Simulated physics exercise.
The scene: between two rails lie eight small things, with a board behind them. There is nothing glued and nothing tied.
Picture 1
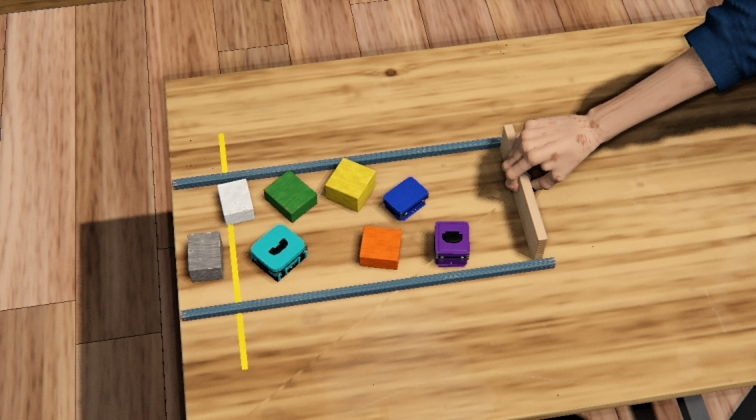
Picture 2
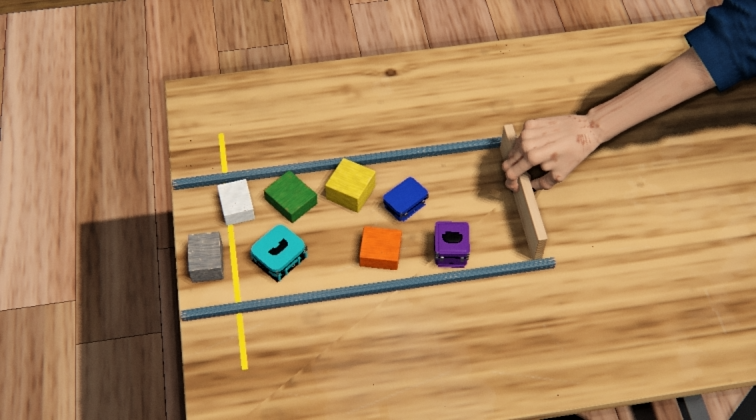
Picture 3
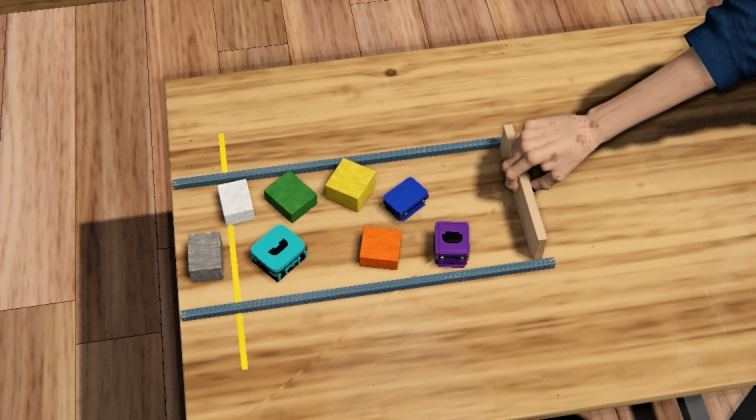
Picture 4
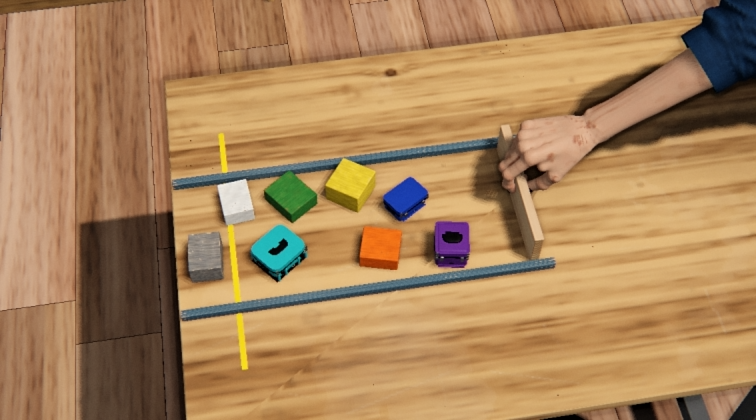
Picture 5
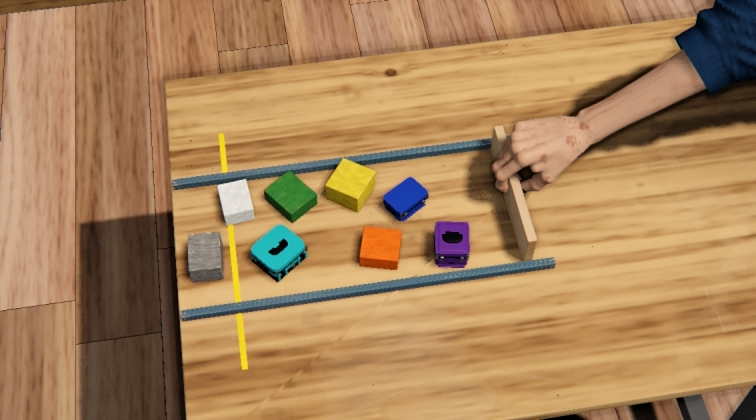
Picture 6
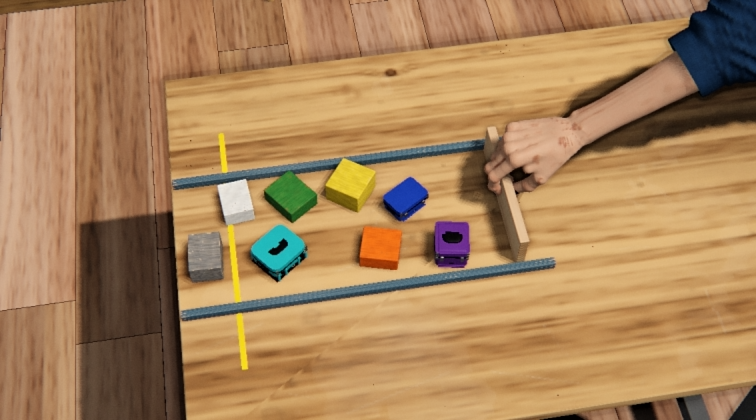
The footage shows a hand sliding a wooden board slightly left between two rails on a wooden table, while the eight small blocks and cases in front of it, two near a yellow tape line, stay still.
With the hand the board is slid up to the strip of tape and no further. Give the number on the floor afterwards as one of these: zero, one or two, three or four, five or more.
The count that falls off is between three and four.
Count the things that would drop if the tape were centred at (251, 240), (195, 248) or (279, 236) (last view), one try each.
In that order 3, 5 and 1.
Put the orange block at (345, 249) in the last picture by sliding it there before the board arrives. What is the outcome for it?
Note: From that start it hangs on.
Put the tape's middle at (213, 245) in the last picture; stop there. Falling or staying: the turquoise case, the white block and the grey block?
The turquoise case slips off, the white block slips off and the grey block slips off.
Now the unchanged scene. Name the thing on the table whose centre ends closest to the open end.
Result - foremost is the green block.
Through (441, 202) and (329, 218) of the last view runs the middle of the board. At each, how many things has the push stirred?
1 by the first point, 8 by the second.
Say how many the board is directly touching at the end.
It touches 3.
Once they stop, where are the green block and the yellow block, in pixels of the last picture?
The green block finishes at (173, 220); the yellow block finishes at (208, 194).
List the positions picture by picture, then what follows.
The first picture shows grey block (206, 257); white block (236, 202); turquoise case (279, 253); board (522, 191); tape (232, 242).
The second picture shows white block (236, 202); purple case (452, 244).
The third picture shows turquoise case (279, 253); green block (291, 197).
The fourth picture shows grey block (206, 257); yellow block (351, 185).
The fifth picture shows white block (236, 202); board (513, 193).
The sixth picture shows grey block (206, 257); white block (236, 202); turquoise case (279, 253); board (505, 194); tape (232, 242).
A little later, none off yet; grey block at rest near (206, 257); white block at rest near (236, 202); turquoise case at rest near (279, 253).
When it is over, the number that fall off is three or four; down, turquoise case, white block and grey block.
